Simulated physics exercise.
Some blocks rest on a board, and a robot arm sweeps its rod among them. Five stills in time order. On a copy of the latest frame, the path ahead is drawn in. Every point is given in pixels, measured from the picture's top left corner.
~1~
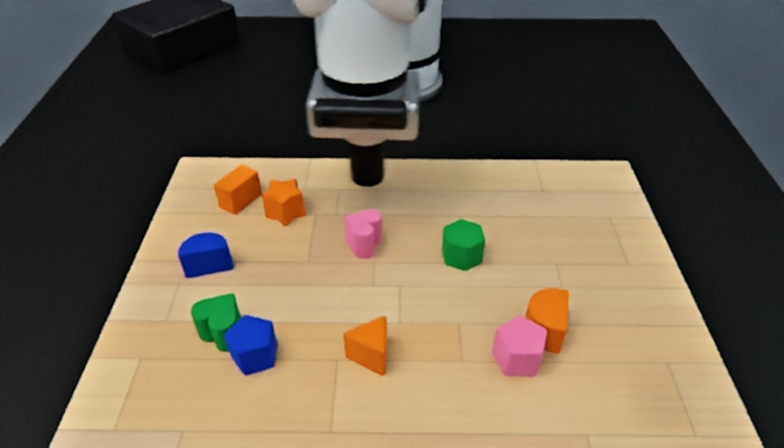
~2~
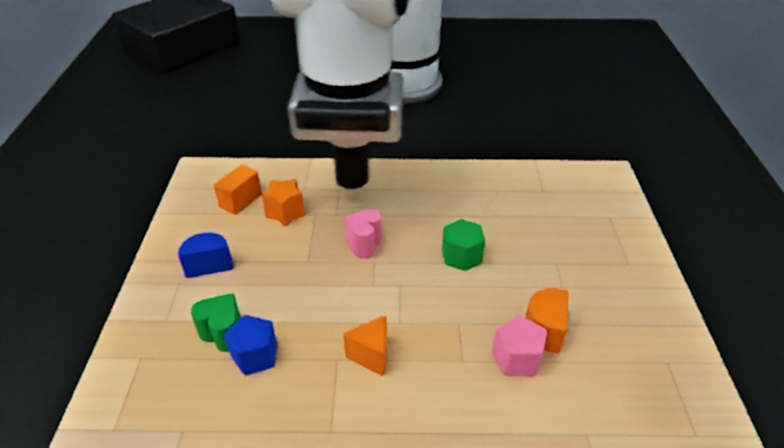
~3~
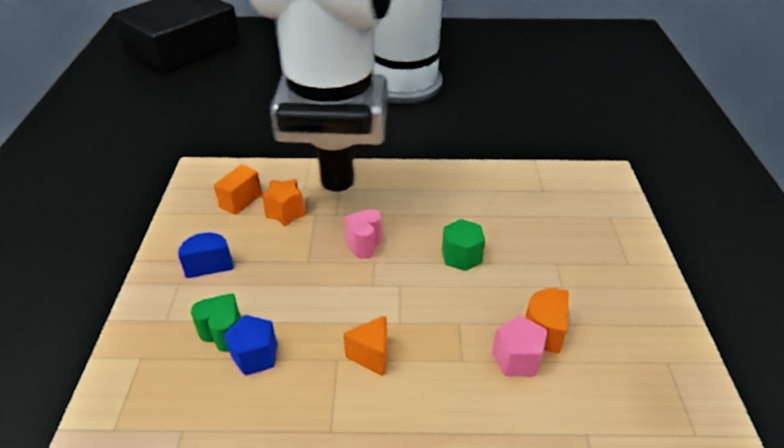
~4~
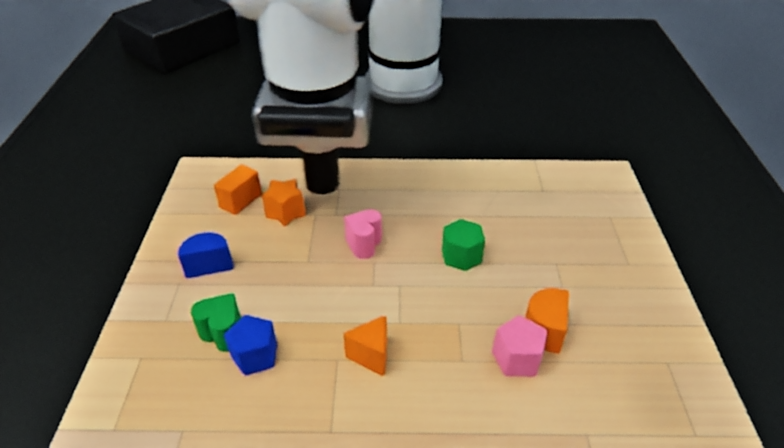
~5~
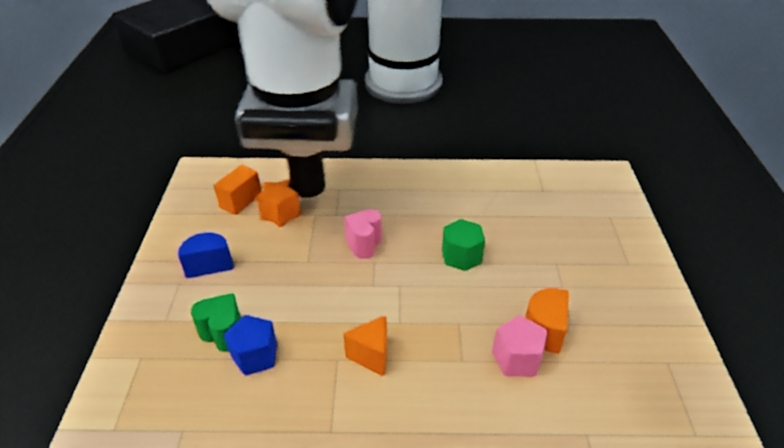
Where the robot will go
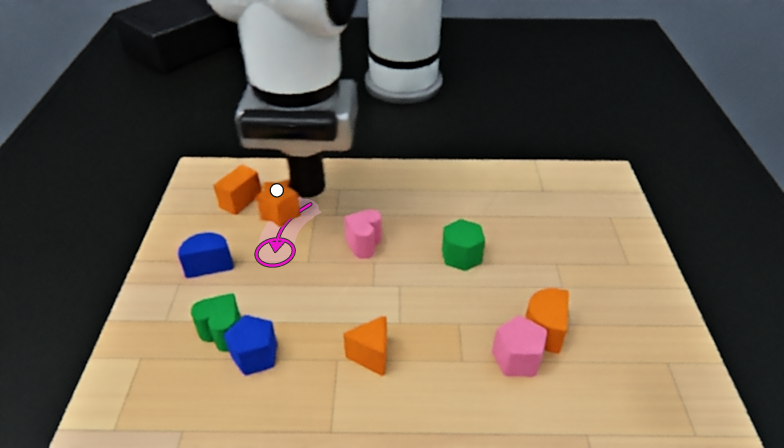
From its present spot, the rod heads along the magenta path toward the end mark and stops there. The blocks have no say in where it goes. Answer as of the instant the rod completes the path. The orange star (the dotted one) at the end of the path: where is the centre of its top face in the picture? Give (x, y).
Its top face will be centred at roughly (243, 207).
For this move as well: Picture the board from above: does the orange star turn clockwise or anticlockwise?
Rotates clockwise.
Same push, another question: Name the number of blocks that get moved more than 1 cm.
The way I see it, the answer is one.
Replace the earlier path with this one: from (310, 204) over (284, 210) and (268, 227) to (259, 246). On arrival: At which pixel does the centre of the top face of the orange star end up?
The middle of its top is at (225, 211).
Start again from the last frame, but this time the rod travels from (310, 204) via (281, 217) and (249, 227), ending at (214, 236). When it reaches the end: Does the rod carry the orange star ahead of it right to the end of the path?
Yes
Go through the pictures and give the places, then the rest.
In the first picture, lower end of the rod (368, 177), tops of blocks, blue half-round block (202, 242), orange star (282, 189).
In the second picture, rod (352, 179), blocks as before.
In the third picture, rod (338, 181), blocks as before.
In the fourth picture, rod (323, 184), blocks as before.
In the fifth picture, rod (308, 188), blue half-round block (202, 242), orange star (277, 190).
The drawn path runs from (310, 204) by way of (292, 217) and (280, 233) to (275, 252); the dot is on the orange star.
On the path given first. Halfway along, rod (282, 208); orange star (247, 204), turned 25° clockwise.
At the end, rod (272, 235); blue half-round block not moved; orange star (243, 207), turned 45° clockwise.
